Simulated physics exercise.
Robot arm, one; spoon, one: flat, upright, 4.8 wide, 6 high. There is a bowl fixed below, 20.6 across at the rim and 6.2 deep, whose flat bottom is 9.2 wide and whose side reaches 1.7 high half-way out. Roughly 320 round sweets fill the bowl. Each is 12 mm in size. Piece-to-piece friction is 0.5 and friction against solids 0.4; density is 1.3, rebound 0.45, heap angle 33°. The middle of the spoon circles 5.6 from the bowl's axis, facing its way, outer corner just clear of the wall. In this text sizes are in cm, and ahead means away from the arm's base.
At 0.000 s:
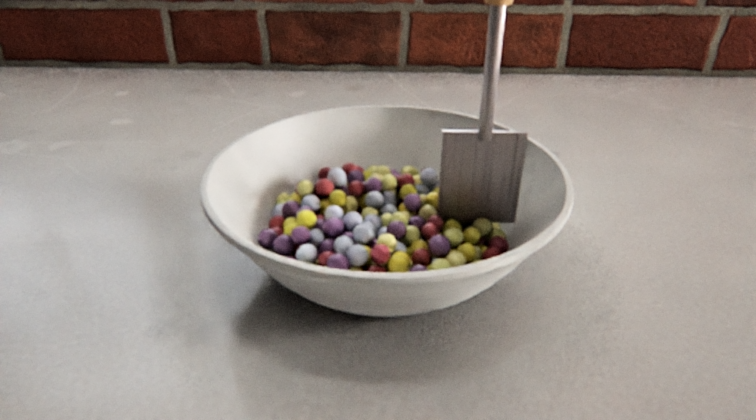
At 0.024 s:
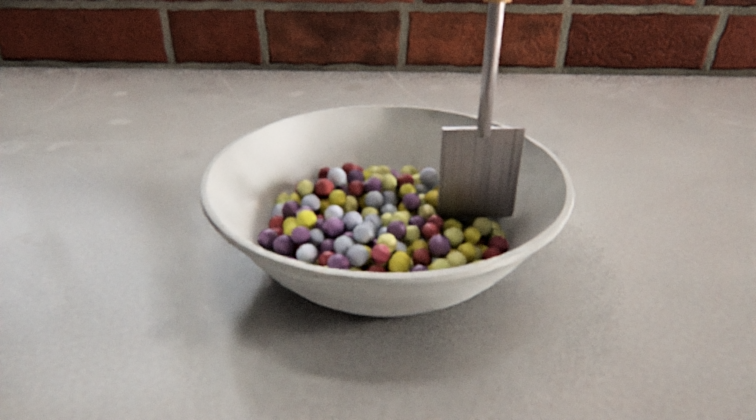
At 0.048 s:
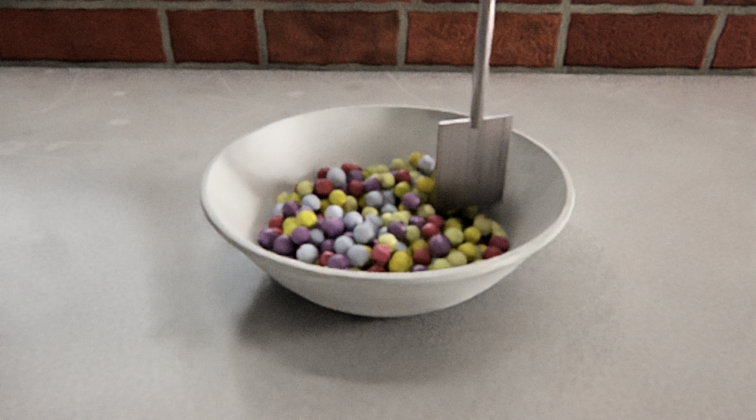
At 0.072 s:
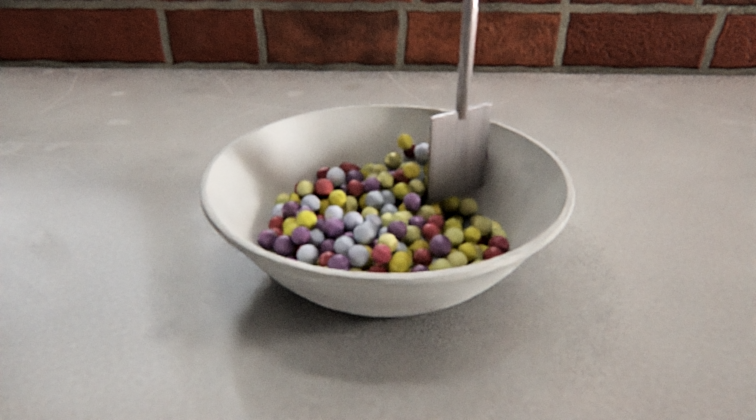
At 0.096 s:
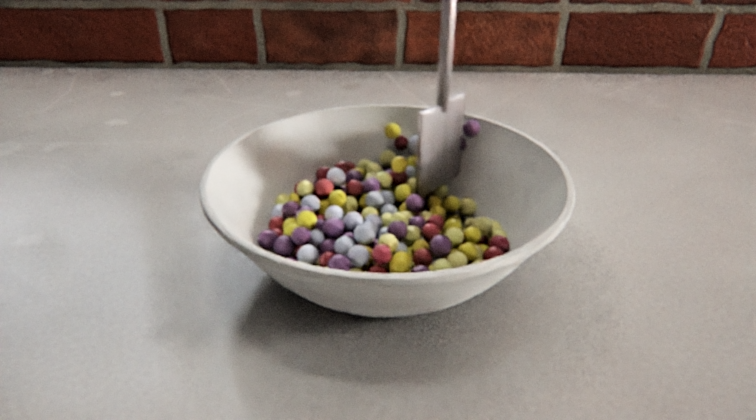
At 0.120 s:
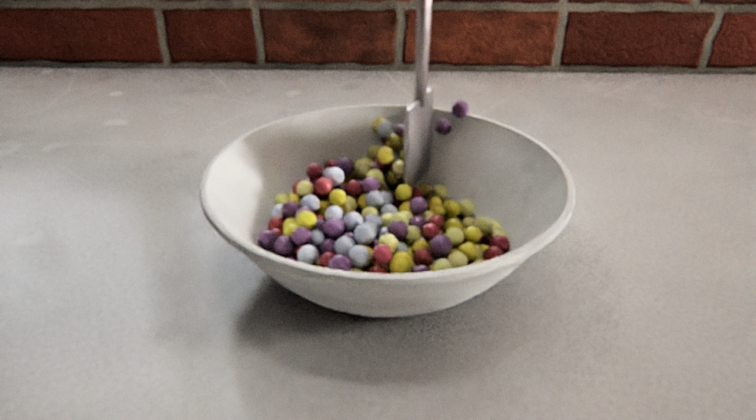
In a pale bowl on a grey counter, a metal spatula sweeps leftward, pushing up colourful round sweets.
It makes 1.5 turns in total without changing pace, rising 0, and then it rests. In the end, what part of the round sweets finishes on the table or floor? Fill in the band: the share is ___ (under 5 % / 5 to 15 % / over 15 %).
The share is over 15 %.
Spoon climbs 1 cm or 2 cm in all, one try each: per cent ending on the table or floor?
Near 15 in a hundred, then 10 in a hundred.
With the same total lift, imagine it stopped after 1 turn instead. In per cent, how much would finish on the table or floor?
That would give some 15 percent.
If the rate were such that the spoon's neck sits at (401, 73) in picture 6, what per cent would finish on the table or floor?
Around 30 in a hundred.
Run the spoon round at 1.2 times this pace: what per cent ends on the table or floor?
Estimated share: Near 30 per cent.
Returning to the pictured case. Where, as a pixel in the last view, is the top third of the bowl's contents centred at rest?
It is centred around (339, 252).
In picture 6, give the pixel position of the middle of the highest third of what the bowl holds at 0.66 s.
Near (392, 152).
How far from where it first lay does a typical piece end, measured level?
I'd put it at roughly 8 centimetres.
After 0.39 s, 252° round, highest piece 9 above the table; 295 in the bowl, 11 on the table or floor, 12 in flight or on the tool.
After 0.66 s, 75° round, highest piece 9 above the table; 260 in the bowl, 50 on the table or floor, 8 in flight or on the tool.
After 0.99 s, 180° round, highest piece 5 above the table; 235 in the bowl, 83 on the table or floor.
After 1.69 s, 180° round, highest piece 5 above the table; 235 in the bowl, 83 on the table or floor.
At rest, 235 in the bowl, 83 on the table or floor. That is 26 % on the table or floor.
